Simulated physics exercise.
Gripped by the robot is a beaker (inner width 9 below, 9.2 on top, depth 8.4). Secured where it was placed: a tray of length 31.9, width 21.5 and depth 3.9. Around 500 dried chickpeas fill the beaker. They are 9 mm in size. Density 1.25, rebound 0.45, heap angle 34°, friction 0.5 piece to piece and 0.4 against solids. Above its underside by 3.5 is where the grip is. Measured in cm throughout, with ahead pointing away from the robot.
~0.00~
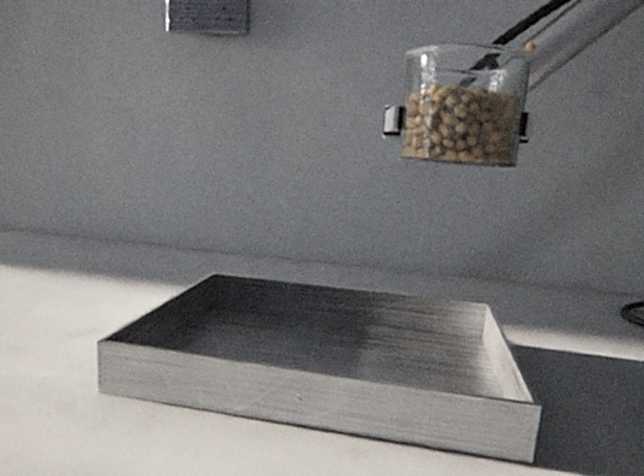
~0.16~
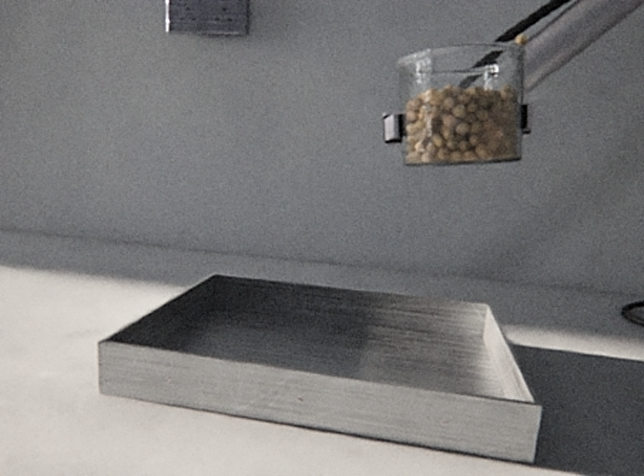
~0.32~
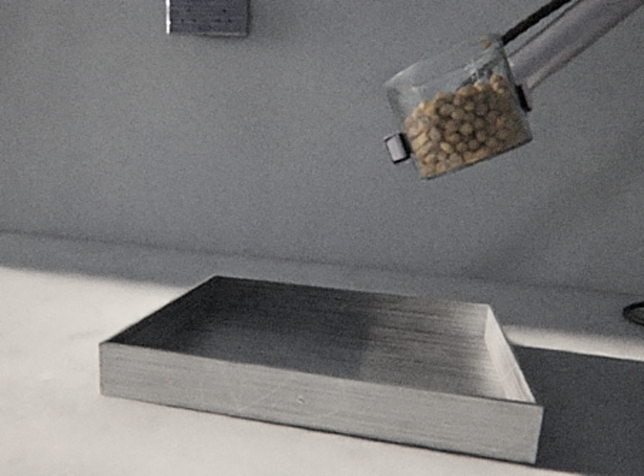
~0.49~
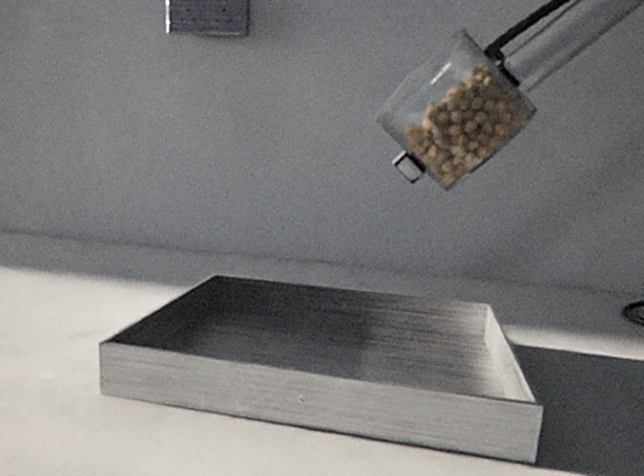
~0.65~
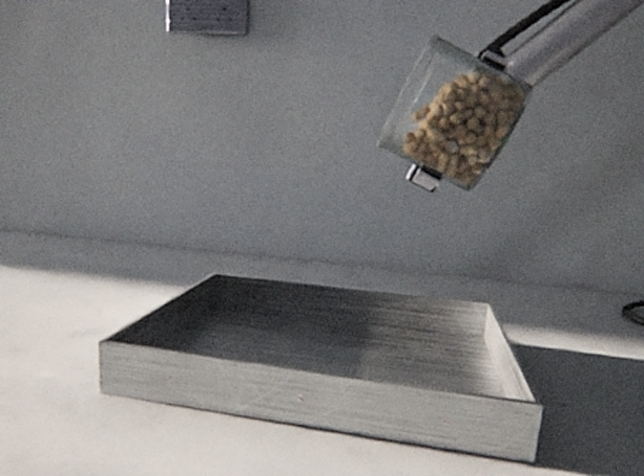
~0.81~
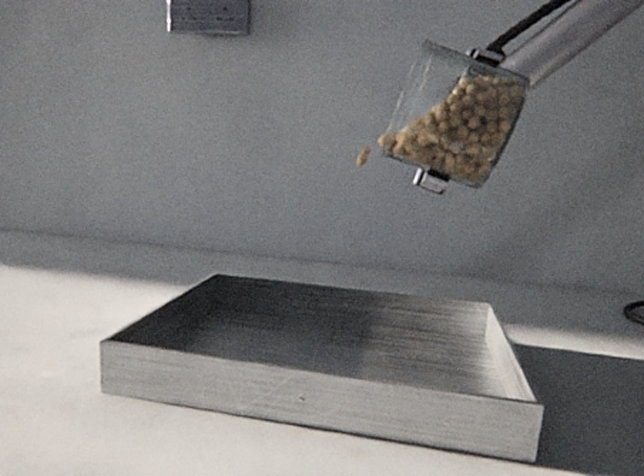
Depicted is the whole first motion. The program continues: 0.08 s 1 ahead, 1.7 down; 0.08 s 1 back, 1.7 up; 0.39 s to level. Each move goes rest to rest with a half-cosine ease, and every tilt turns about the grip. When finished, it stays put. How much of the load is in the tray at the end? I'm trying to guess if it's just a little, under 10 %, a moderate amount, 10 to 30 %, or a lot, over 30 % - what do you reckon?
I reckon just a little.
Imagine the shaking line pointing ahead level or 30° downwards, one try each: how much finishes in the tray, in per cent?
First try about 20 %, second try about 10 %.
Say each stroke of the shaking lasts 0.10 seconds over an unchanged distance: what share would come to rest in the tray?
Around 5 percent.
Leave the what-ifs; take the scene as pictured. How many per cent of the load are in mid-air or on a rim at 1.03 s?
My guess is some 2 in a hundred.
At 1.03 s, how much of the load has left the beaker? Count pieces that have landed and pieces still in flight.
About 0 in a hundred parts are out by then.
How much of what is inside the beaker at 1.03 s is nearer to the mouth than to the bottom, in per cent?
About 35 per cent.
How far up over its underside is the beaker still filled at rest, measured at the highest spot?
Around 8.0 centimetres above the underside.
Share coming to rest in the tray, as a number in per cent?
Roughly 5 percent.
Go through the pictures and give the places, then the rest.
In the first picture, the beaker middle at (461, 113), level; upper third of the load around (461, 106), from x 410 to 530, top at y 50; 501 in the beaker.
In the second picture, the beaker middle at (460, 113), tilted 7° forward; upper third of the load around (463, 107), from x 410 to 520, top at y 40.
In the third picture, the beaker middle at (458, 114), tilted 25° forward; upper third of the load around (473, 107), from x 410 to 520, top at y 40.
In the fourth picture, the beaker middle at (455, 116), tilted 48° forward; upper third of the load around (477, 103), from x 410 to 525, top at y 70.
In the fifth picture, the beaker middle at (453, 117), tilted 66° forward; upper third of the load around (476, 100), from x 405 to 515, top at y 80.
In the sixth picture, the beaker middle at (453, 118), tilted 73° forward; upper third of the load around (478, 105), from x 360 to 515, top at y 80; 499 in the beaker, 2 in flight or on a rim.
After 1.03 s, tilted 69° forward, highest piece 25 above the table; 489 in the beaker, 4 in the tray, 8 in flight or on a rim.
After 1.25 s, tilted 13° forward, highest piece 27 above the table; 483 in the beaker, 15 in the tray, 3 in flight or on a rim.
After 1.56 s, level, highest piece 27 above the table; 483 in the beaker, 18 in the tray.
After 2.61 s, level, highest piece 27 above the table; 483 in the beaker, 18 in the tray.
In the end, 483 in the beaker, 18 in the tray. That is 4 % in the tray.
